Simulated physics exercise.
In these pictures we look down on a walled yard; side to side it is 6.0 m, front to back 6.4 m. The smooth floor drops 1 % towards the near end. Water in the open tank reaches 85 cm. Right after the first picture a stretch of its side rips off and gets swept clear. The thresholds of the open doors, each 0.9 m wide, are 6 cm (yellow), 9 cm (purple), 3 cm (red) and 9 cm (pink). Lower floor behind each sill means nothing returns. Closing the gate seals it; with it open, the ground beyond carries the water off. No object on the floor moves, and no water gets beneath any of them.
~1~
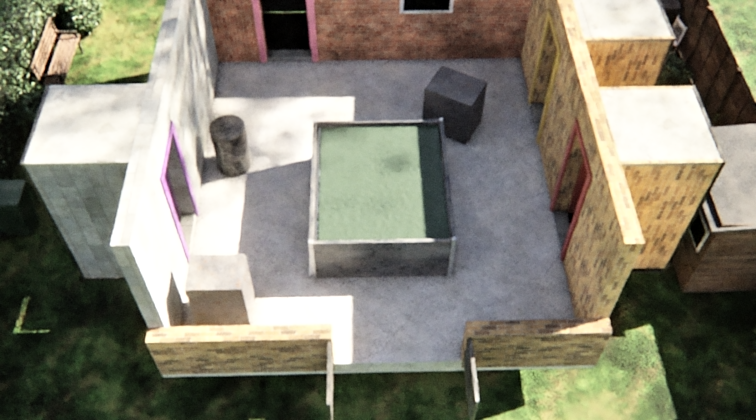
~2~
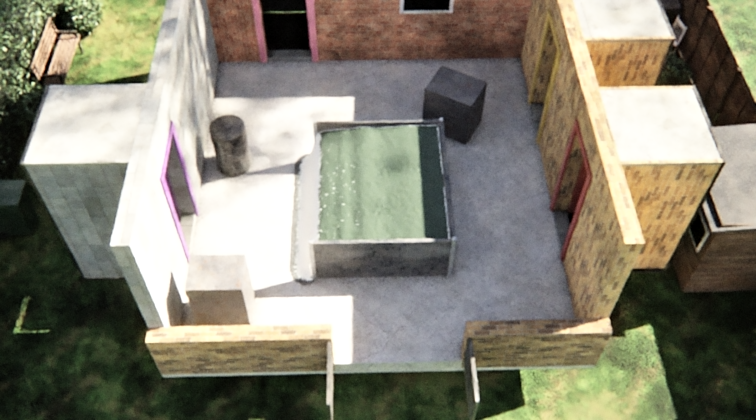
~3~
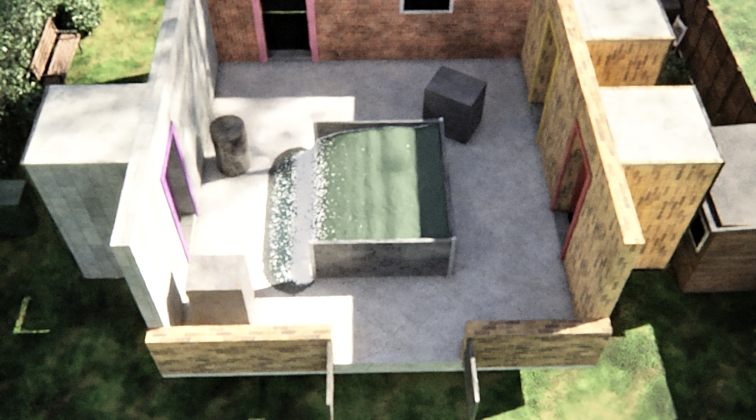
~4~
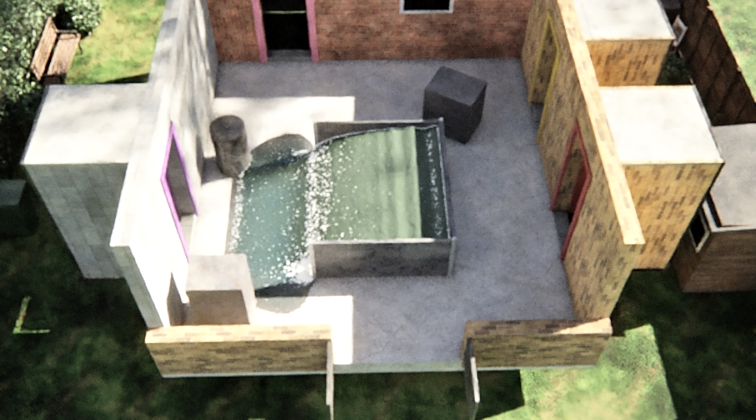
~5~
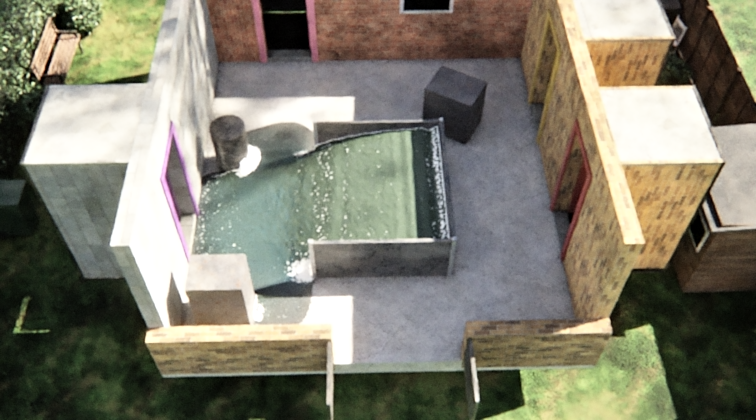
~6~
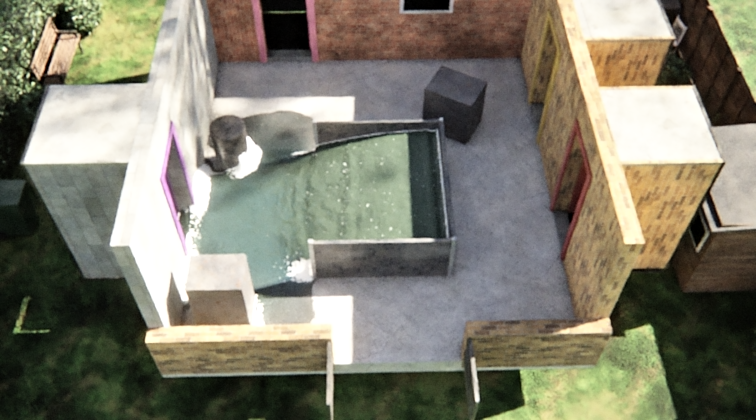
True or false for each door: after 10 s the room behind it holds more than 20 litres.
Yellow door: True; purple door: True; red door: True; pink door: True.
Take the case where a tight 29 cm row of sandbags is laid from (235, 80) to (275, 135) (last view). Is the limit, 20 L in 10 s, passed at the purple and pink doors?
Result: Purple door beyond the limit; pink door inside the limit.
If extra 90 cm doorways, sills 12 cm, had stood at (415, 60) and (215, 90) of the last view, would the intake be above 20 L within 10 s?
Within it, exceeded.
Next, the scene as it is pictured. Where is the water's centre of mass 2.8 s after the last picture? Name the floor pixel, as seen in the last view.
I'd put it close to (294, 203).
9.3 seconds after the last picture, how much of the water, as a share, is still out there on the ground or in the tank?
Some 66 in a hundred.
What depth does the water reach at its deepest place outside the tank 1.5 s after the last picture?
About 50 cm.
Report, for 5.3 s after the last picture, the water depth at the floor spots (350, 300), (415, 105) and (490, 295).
Spot by spot: Some 7, 6, then 4 cm.
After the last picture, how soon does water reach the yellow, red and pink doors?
Yellow = 3.8 s, red = 3.6 s, pink = 1.4 s.
Then, 0.7 s after the last picture water covers 30 % of the floor and is deepest (61 cm) near (192, 252); yellow door not reached, purple door 53 cm at the sill, 270 L in, red door not reached, pink door not reached.
Then, 1.5 s after the last picture water covers 40 % of the floor and is deepest (50 cm) near (179, 341); yellow door not reached, purple door 46 cm at the sill, 596 L in, red door not reached, pink door 14 cm at the sill, 0 L in.
Then, 2.8 s after the last picture water covers 65 % of the floor and is deepest (33 cm) near (178, 352); yellow door not reached, purple door 27 cm at the sill, 875 L in, red door not reached, pink door 16 cm at the sill, 40 L in.
Then, 5.3 s after the last picture water covers 90 % of the floor and is deepest (19 cm) near (517, 61); yellow door 10 cm at the sill, 15 L in, purple door 12 cm at the sill, 977 L in, red door 6 cm at the sill, 8 L in, pink door 13 cm at the sill, 77 L in.
Then, 9.3 s after the last picture water covers 100 % of the floor and is deepest (15 cm) near (479, 346); yellow door 8 cm at the sill, 36 L in, purple door 12 cm at the sill, 987 L in, red door 11 cm at the sill, 52 L in, pink door 5 cm at the sill, 84 L in.
